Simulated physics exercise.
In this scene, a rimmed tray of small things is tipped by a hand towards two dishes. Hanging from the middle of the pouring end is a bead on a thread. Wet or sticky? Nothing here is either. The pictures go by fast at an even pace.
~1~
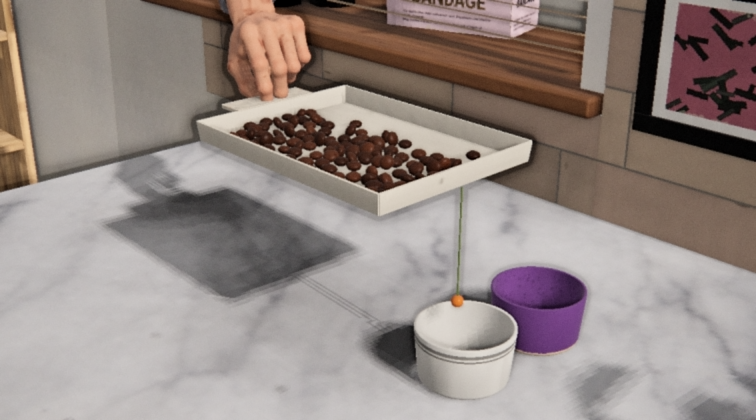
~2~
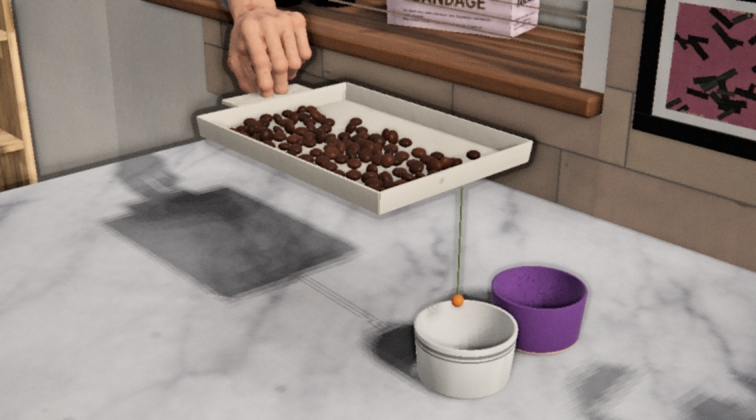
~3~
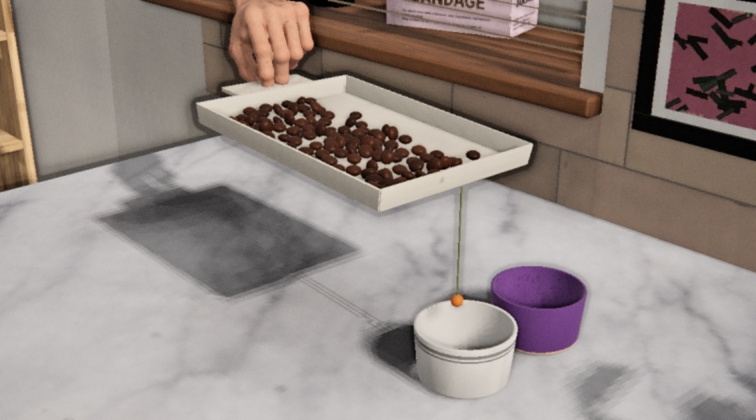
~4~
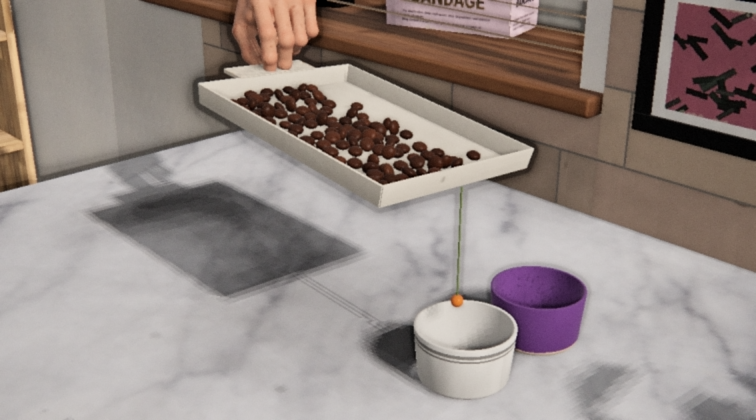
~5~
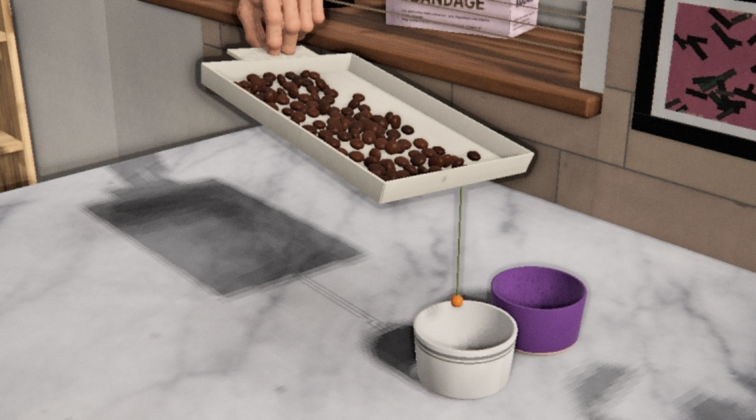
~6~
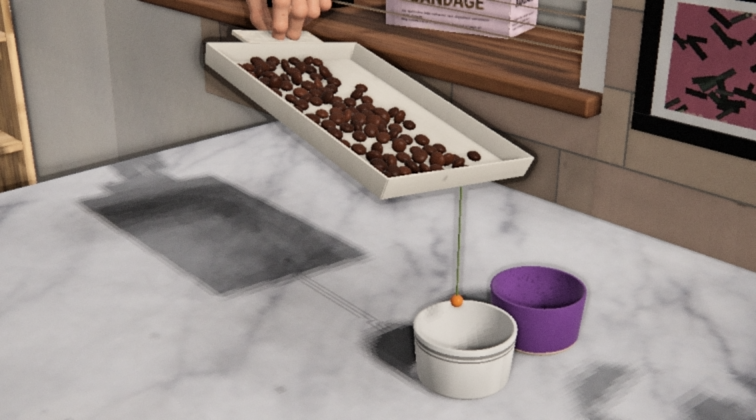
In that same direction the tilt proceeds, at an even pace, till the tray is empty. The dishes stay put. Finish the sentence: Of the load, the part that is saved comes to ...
More than half of it.
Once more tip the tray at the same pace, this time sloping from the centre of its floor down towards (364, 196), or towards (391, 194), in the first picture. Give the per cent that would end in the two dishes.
The share is 0 per cent in the first and 0 per cent in the second.
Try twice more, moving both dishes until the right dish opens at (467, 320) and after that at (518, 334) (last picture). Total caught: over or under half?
Result, first setup: The minor share; second setup: The minor share.
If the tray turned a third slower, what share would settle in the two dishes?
Something like 70 percent, give or take.
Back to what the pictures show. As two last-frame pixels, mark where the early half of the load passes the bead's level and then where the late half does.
Early half (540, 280), late half (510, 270).
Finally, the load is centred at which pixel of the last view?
About (530, 328).
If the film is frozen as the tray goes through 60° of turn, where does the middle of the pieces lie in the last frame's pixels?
Look about (483, 147) in the last picture.
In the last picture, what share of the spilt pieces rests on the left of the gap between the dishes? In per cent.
Left fraction: Around 30 per cent.
Just after the last frame, tray tipped steeply; almost all on the tray; about a tenth in the air.
A moment on, tray tipped right over; roughly a third on the tray; just a few in the left dish; roughly a third in the right dish; about a tenth outside both; about a tenth in the air.
Further on, tray tipped past a quarter turn; just a few in the left dish; roughly two thirds in the right dish; roughly a third outside both.
When it is over, tray tipped past a quarter turn; just a few in the left dish; roughly two thirds in the right dish; roughly a third outside both.
